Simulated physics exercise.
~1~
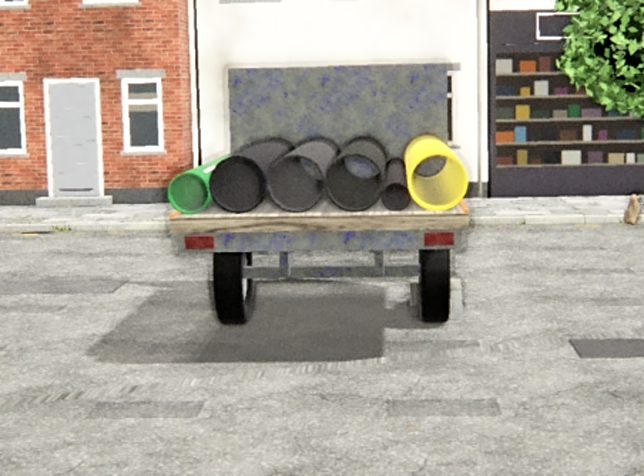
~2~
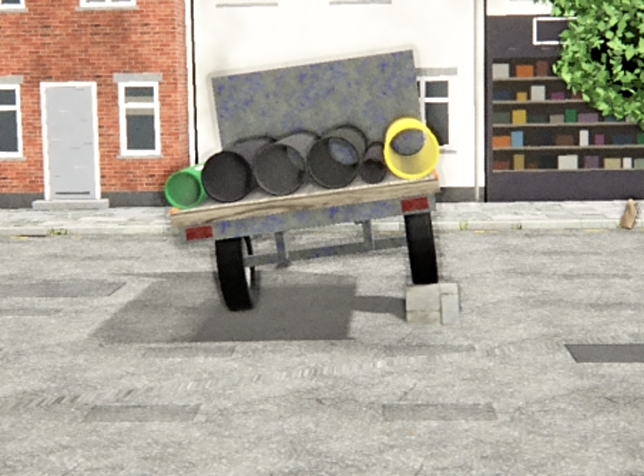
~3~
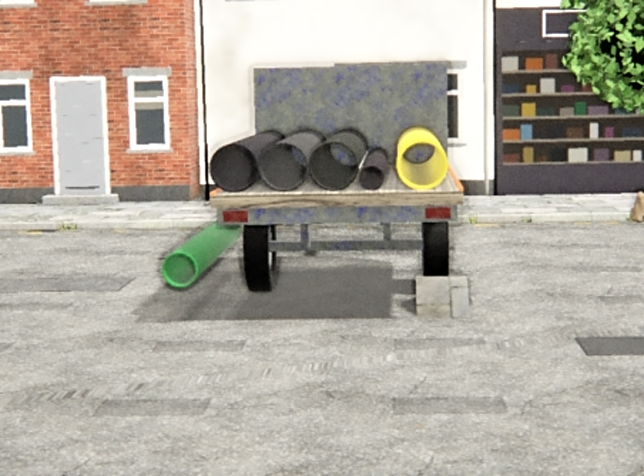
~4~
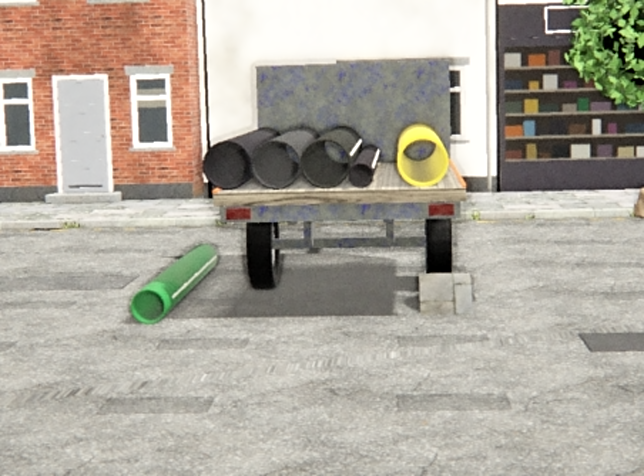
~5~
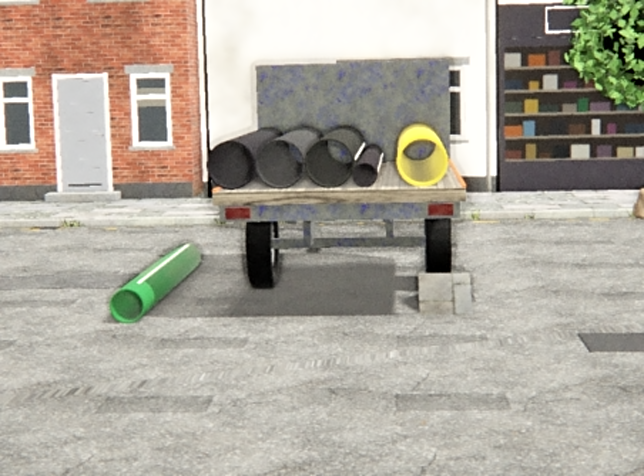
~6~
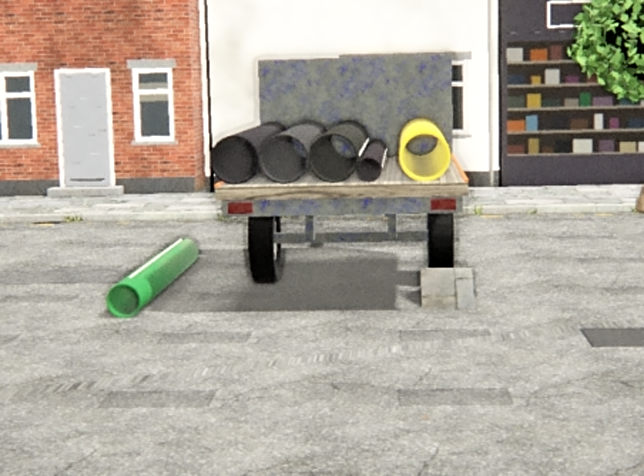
On a paved street before a brick house and shelves of goods, a flat trailer carrying loose pipes tilts left as one wheel mounts a block, then levels; the green pipe drops off the left side and rests on the ground, while the yellow and dark ones stay aboard.
